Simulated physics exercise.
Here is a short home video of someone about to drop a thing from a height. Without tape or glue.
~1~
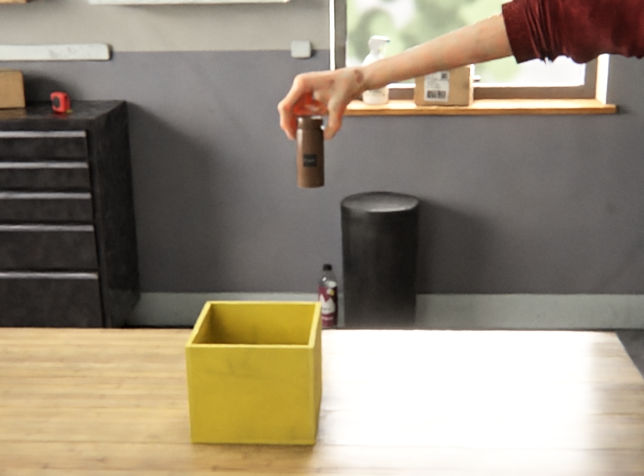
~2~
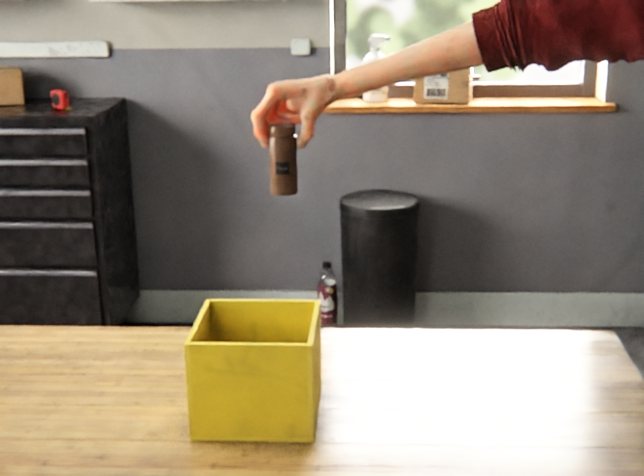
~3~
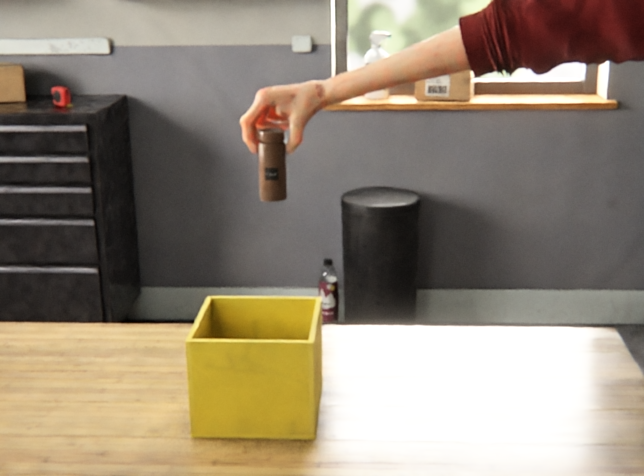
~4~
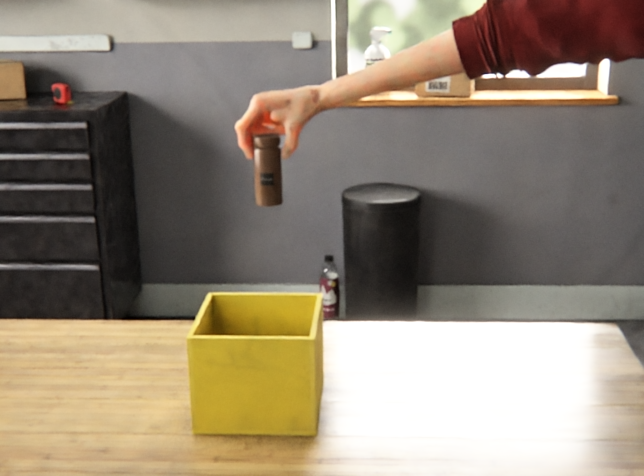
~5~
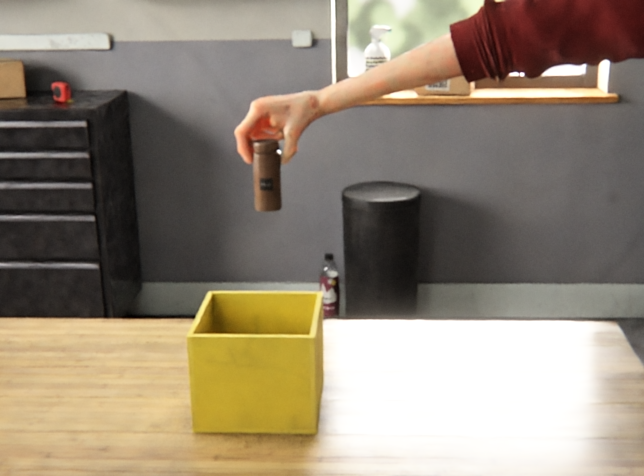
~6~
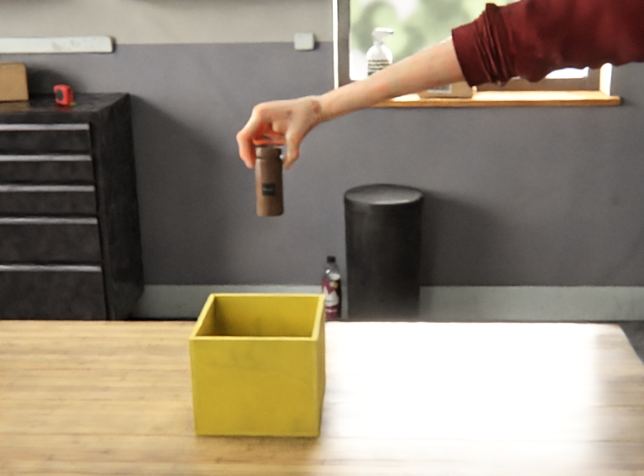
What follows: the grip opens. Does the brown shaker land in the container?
Yes - chances are it will be captured on the way down.
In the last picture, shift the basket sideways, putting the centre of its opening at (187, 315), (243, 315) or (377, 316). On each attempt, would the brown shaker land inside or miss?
Stays out; falls in; stays out.
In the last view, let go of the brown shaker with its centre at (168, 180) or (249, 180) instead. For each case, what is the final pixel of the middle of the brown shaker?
Near (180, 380) and (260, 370).
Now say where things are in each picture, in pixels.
The first frame shows still on the way; brown shaker (310, 151); basket (259, 369).
The second frame shows still on the way; brown shaker (283, 159); basket (258, 367).
The third frame shows still on the way; brown shaker (273, 165); basket (259, 364).
The fourth frame shows still on the way; brown shaker (268, 169); basket (260, 361).
The fifth frame shows still on the way; brown shaker (267, 175); basket (260, 359).
The sixth frame shows in place, still held; brown shaker (270, 180); basket (262, 362).
Then, 0.18 s later than the last frame, brown shaker shifted well along near (272, 239).
Then, 0.26 s later than the last frame, brown shaker dropping near (275, 321).
When it is over, the brown shaker is caught, near (276, 374).
